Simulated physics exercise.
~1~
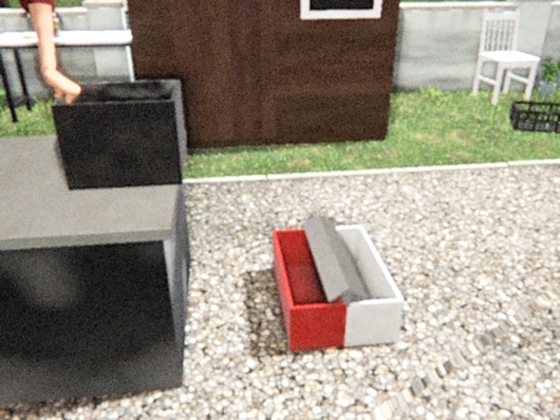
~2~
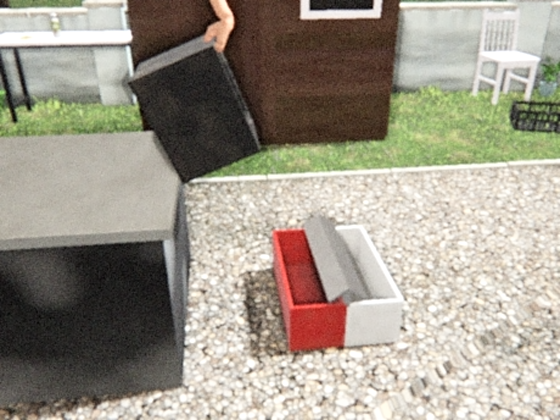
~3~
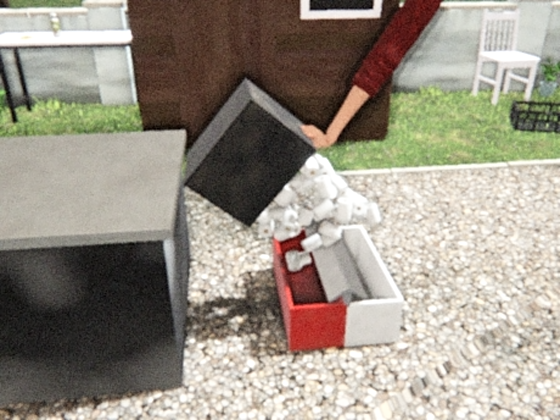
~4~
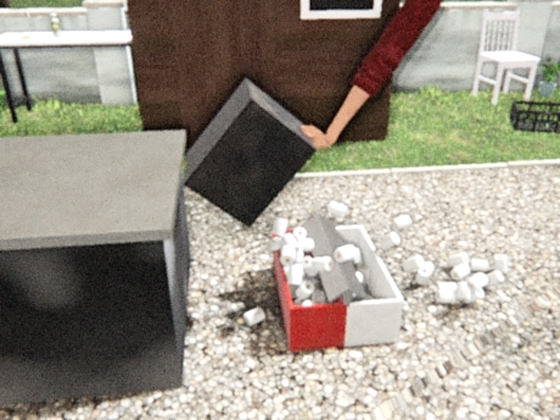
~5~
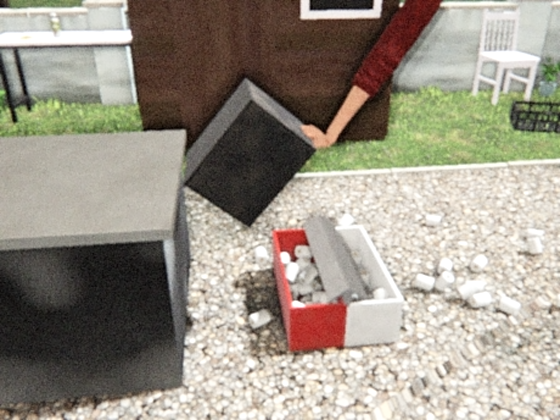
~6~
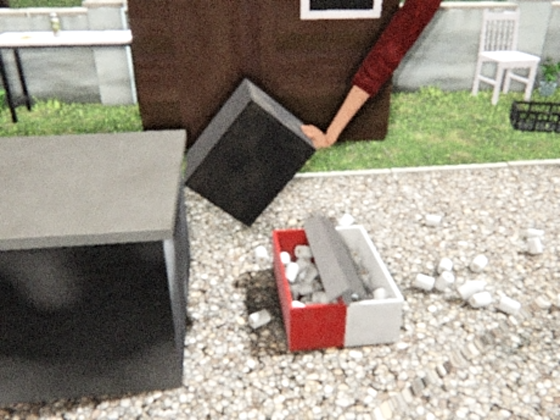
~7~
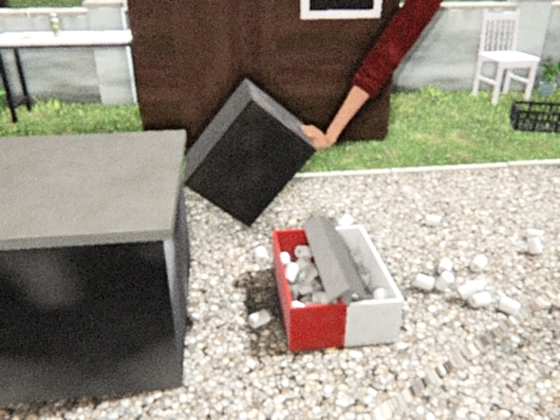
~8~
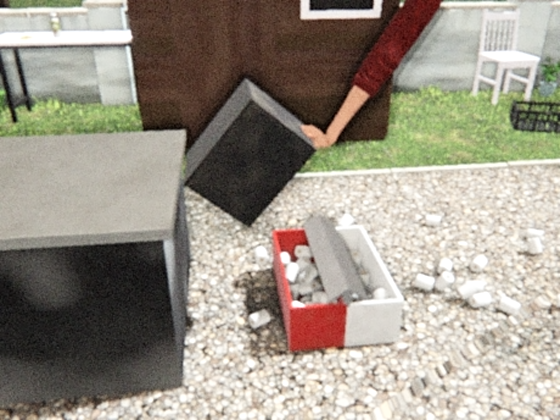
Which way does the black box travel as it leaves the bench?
The black box moves to the right, tipping over as it goes.
